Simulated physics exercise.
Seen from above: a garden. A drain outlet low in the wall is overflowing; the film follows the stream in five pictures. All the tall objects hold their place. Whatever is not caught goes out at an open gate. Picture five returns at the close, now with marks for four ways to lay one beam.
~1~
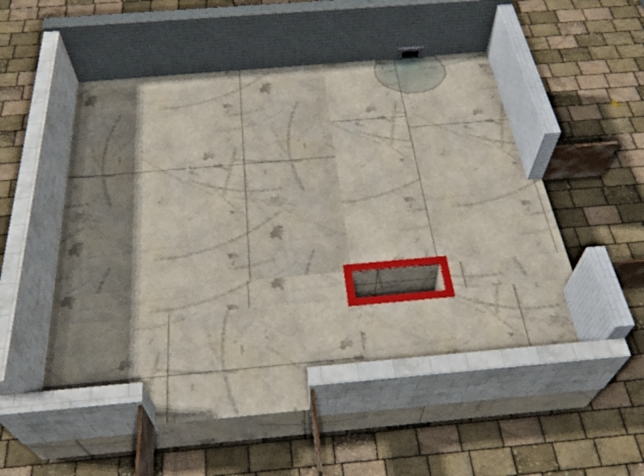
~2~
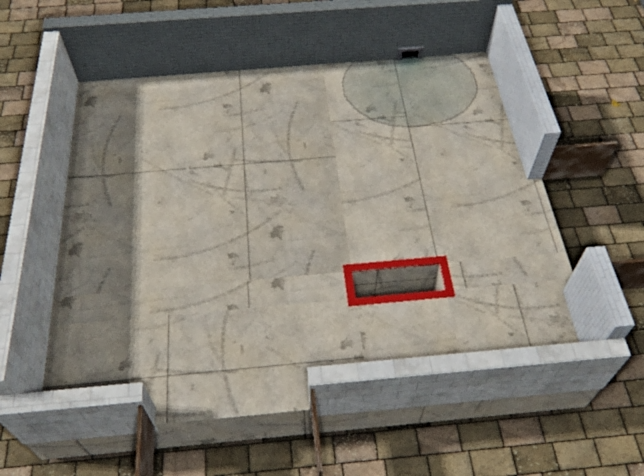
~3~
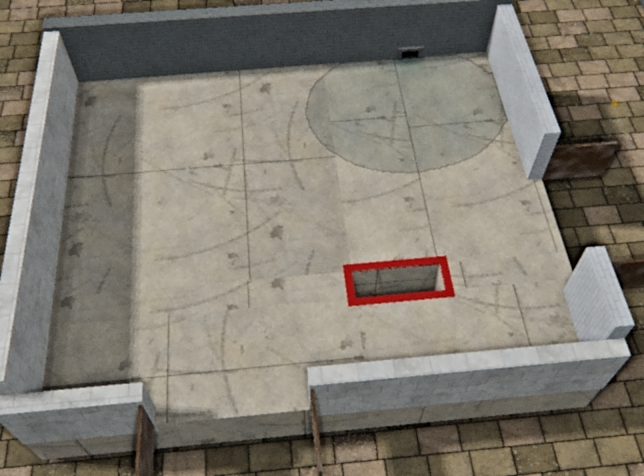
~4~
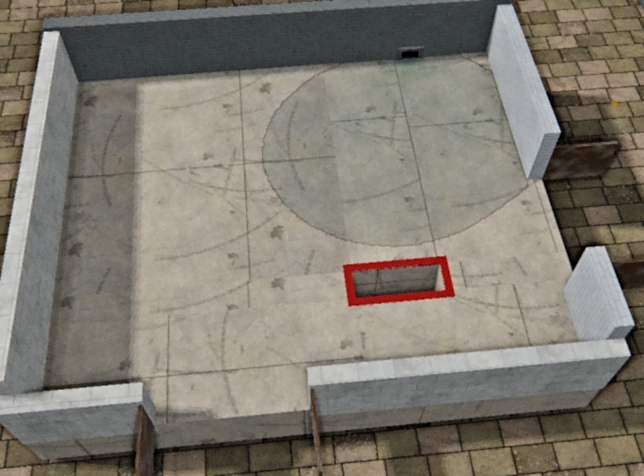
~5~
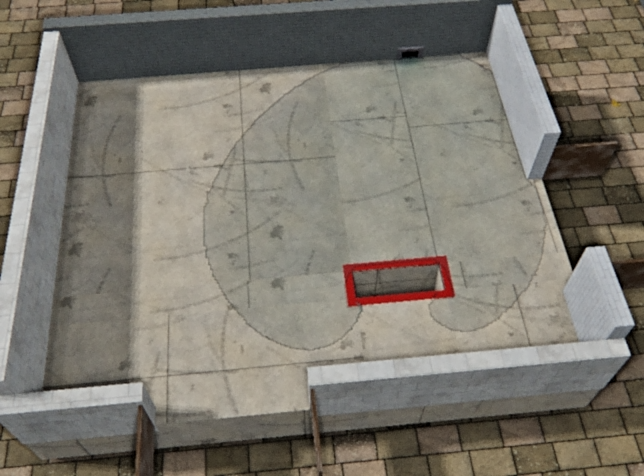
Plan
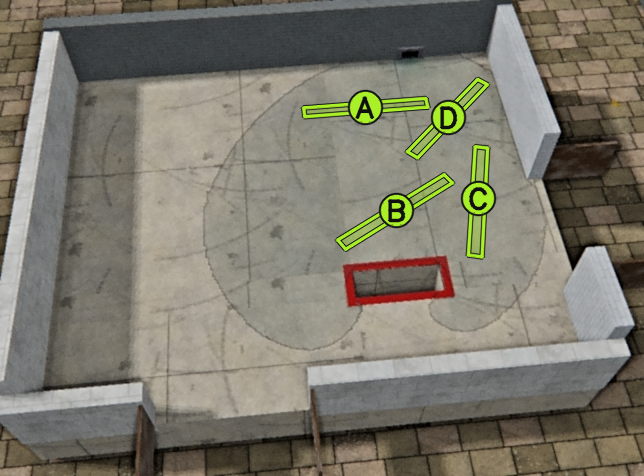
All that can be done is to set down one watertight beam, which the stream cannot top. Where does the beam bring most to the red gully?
C.
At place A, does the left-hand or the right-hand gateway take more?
The left one.
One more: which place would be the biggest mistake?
The answer is B.
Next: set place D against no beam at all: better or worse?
Worse.
On the marked copy, A from (304, 112) to (426, 102); B from (341, 244) to (448, 178); C from (475, 255) to (481, 147); D from (412, 154) to (482, 81).
Choosing A, about 21 % of the stream runs into the red gully, about 77 % out by the gates.
Choosing B, about 11 % of the stream runs into the red gully, about 86 % out by the gates.
Choosing C, about 36 % of the stream runs into the red gully, about 60 % out by the gates.
Choosing D, about 23 % of the stream runs into the red gully, about 74 % out by the gates.
